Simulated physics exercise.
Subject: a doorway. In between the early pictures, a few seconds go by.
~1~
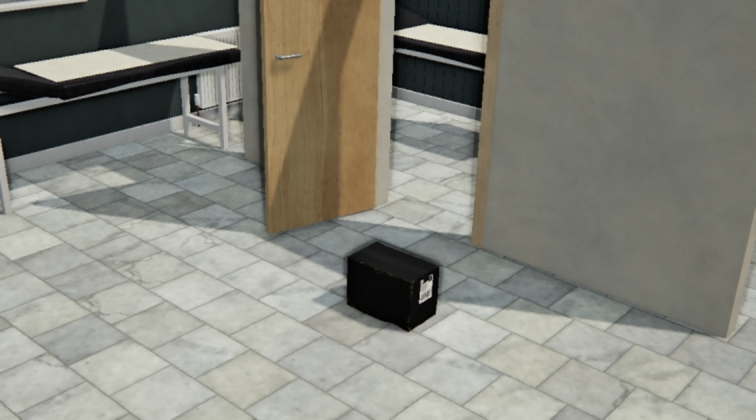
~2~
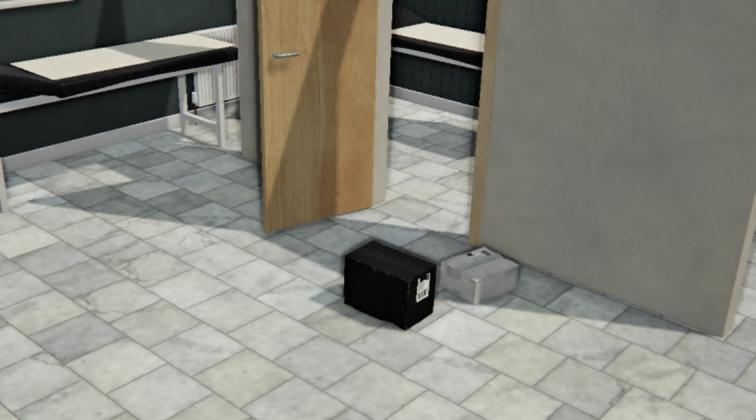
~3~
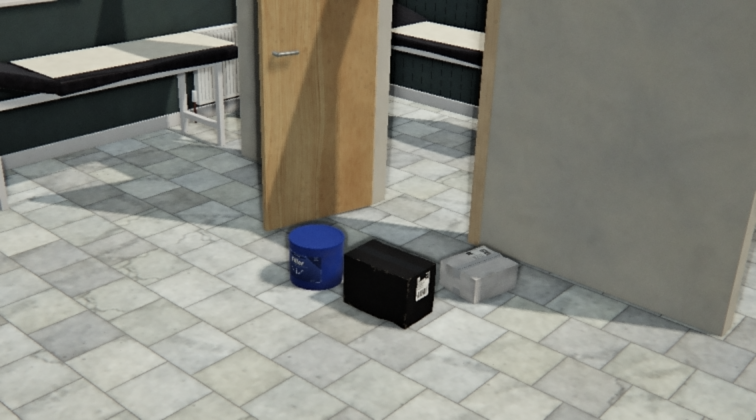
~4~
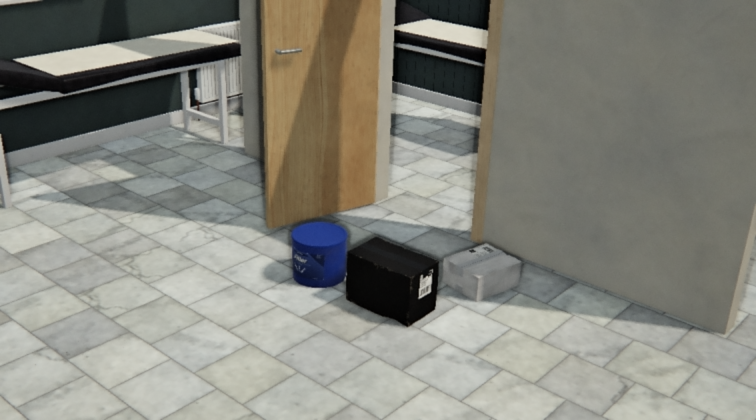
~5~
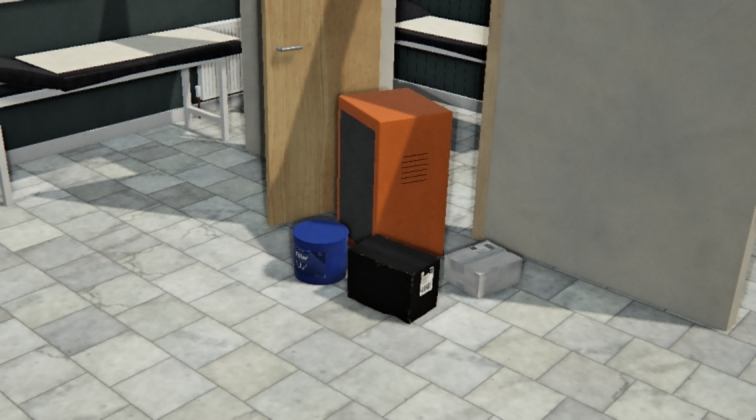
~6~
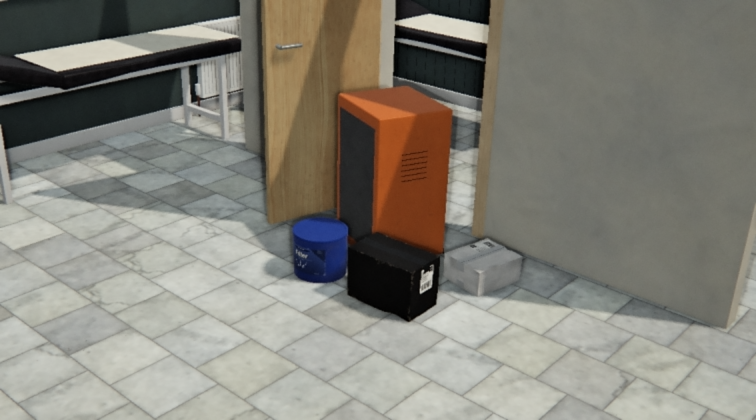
A black box sits by an open door as a parcel, blue pail and orange cabinet appear.
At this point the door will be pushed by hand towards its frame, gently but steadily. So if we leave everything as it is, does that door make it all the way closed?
The door will probably have its swing cut off.
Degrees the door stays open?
Roughly 75 degrees open.
Then, 0.40 s past the last view, door at 97°.
Then, 0.70 s past the last view, door at 86°.
Then, 1.00 s past the last view, door at 74°.
Finally, door at 73°; all 4 still in place. Final places as the last picture's camera would see them, orange appliance near (392, 175).
